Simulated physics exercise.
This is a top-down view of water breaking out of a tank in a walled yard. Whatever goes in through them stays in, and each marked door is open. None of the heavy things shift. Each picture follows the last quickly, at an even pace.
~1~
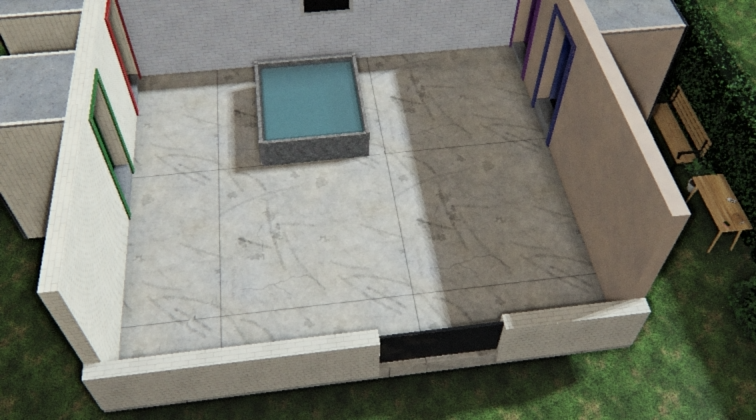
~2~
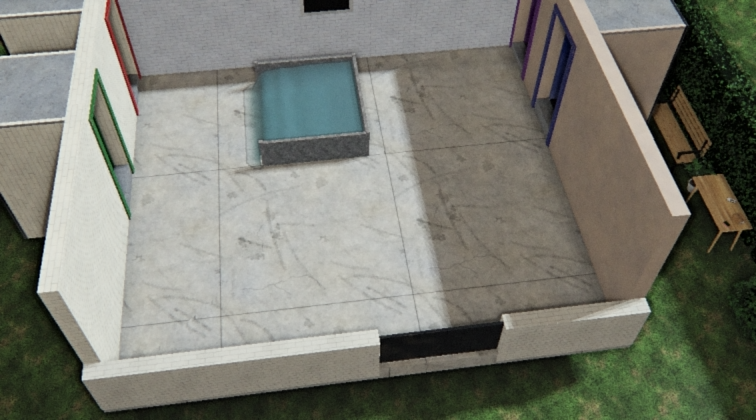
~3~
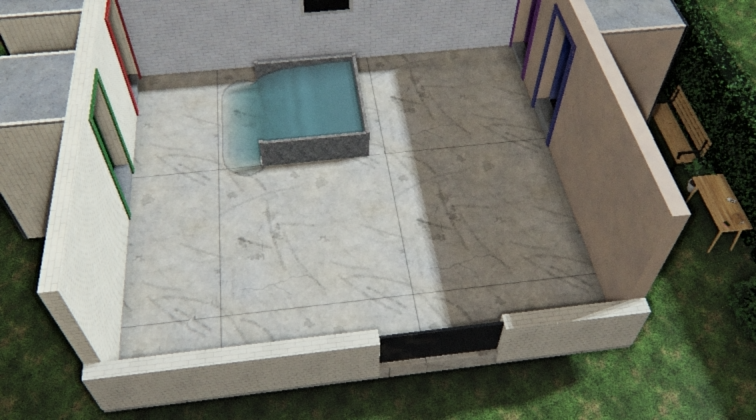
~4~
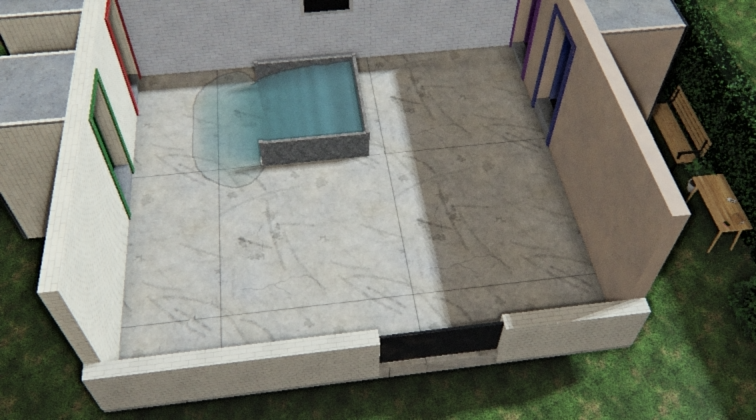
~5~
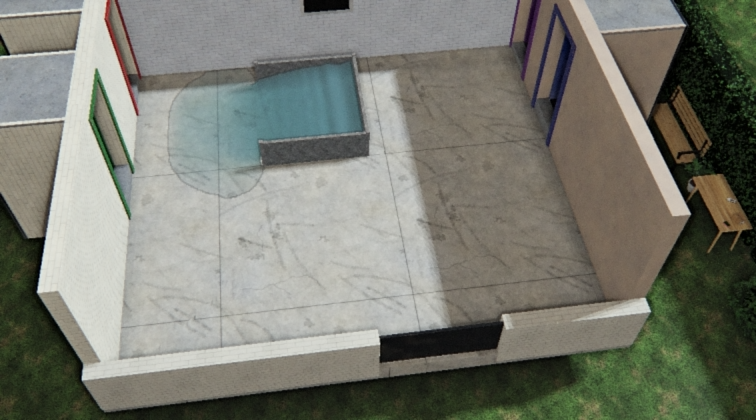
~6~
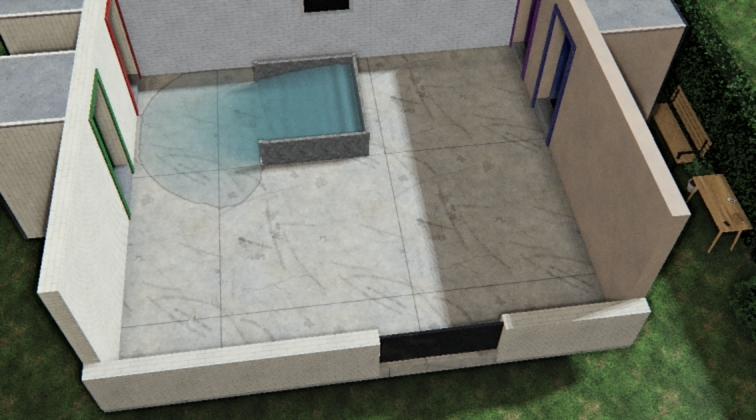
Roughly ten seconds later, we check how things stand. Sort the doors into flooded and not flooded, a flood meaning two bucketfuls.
Sorted: Purple door - not flooded; green door - not flooded; blue door - not flooded; red door - flooded.
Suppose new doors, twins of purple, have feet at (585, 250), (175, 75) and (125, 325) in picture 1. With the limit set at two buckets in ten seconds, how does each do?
Same order as asked - stays within the limit, exceeds the limit and stays within the limit.
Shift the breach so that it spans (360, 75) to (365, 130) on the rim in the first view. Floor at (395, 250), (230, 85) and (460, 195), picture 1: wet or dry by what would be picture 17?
Taking the points in order: Unwetted, unwetted and swamped.
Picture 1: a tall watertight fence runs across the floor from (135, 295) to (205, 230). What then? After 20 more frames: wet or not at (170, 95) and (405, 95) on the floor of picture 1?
As listed: Awash, no water.
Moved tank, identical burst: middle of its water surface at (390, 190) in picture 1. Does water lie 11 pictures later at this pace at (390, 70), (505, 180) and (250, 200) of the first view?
Check in sequence: Still parched, still parched, soaked through.
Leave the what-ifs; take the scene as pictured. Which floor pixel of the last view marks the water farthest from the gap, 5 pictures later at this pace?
The flood front should get to about (129, 226).
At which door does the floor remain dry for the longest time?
It's the blue-painted one.
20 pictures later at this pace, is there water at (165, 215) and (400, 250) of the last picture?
Result, in the order given: Wetted / not wetted.
A moment on, water covers 20 % of the floor; the purple door not reached, the green door wet at the sill, nothing in, the blue door not reached, the red door under two buckets in.
Next, water covers 20 % of the floor; the purple door not reached, the green door wet at the sill, nothing in, the blue door not reached, the red door over two buckets in.
Then, water covers 30 % of the floor; the purple door not reached, the green door wet at the sill, nothing in, the blue door not reached, the red door far over two buckets in.
Later, water covers 55 % of the floor; the purple door not reached, the green door wet at the sill, nothing in, the blue door not reached, the red door far over two buckets in.
In the end, water covers 75 % of the floor; the purple door wet at the sill, nothing in, the green door wet at the sill, nothing in, the blue door wet at the sill, nothing in, the red door far over two buckets in.
